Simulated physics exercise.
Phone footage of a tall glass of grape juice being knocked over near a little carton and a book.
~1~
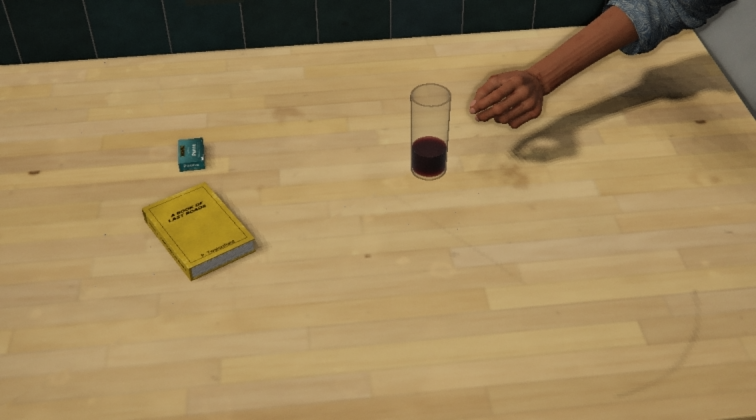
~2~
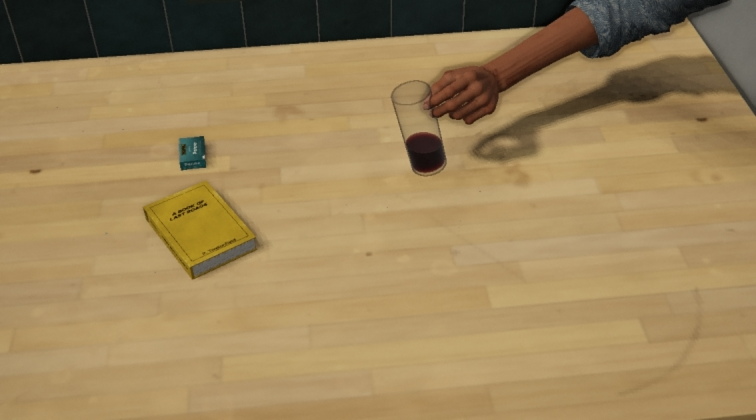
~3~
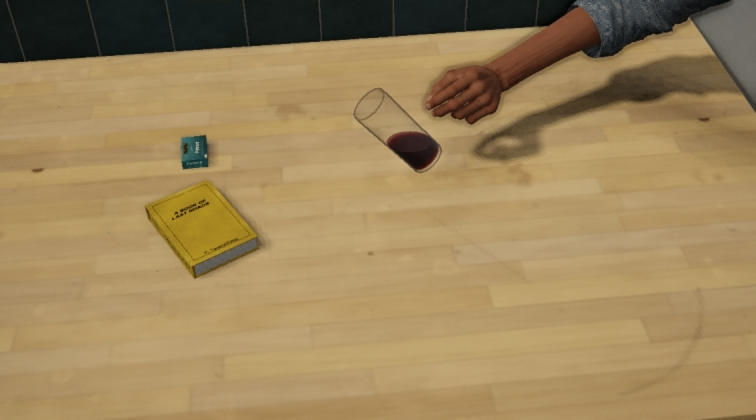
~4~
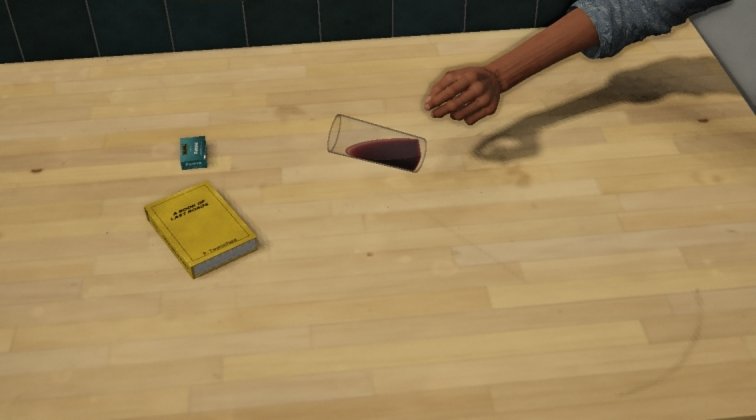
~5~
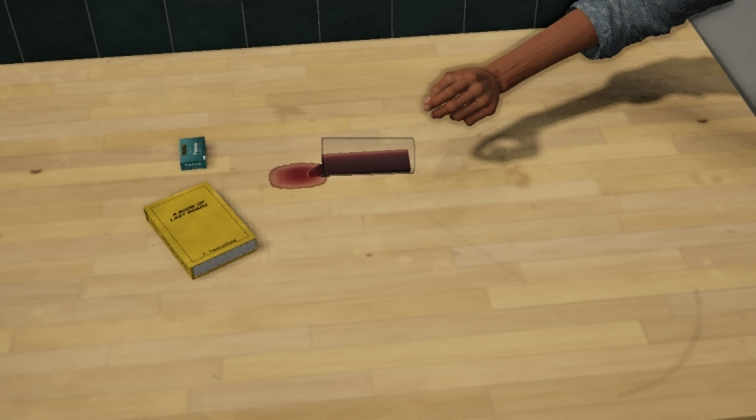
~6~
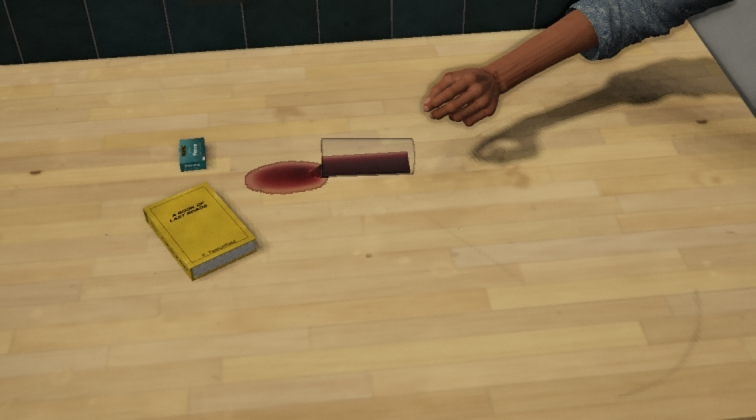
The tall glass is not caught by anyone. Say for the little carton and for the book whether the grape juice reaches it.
Result: The little carton is reached; the book is reached.
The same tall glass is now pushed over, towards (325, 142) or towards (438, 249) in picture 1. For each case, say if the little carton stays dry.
Toward the first point it is caught by the spill; toward the second it avoids the spill.
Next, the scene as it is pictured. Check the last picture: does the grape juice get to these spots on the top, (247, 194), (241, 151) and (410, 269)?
The opening spot comes out in the spill, the second in the spill, the closing one out of the spill.
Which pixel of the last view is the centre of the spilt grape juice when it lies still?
Near (201, 175).
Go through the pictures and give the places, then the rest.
In the first frame, it stands upright; tall glass (430, 132) about a quarter full; little carton (190, 150); book (197, 223).
In the second frame, the hand pushes it; tall glass about a quarter full, surface at (424, 143).
In the third frame, it is falling; tall glass (398, 131) tipped 40°; book (200, 220).
In the fourth frame, it is falling; tall glass (376, 144) tipped 70°; little carton (192, 148).
In the fifth frame, it is down; tall glass (366, 156) tipped 85°; a puddle starts at (299, 175).
In the sixth frame, it is down; tall glass (365, 157) tipped 85°; a puddle starts at (291, 177); little carton (191, 150); book (198, 223).
Soon after, the puddle covers about as much as a plate; the little carton is wet; the book is wet.
In the end, the puddle covers about as much as a plate; the little carton is wet; the book is wet.
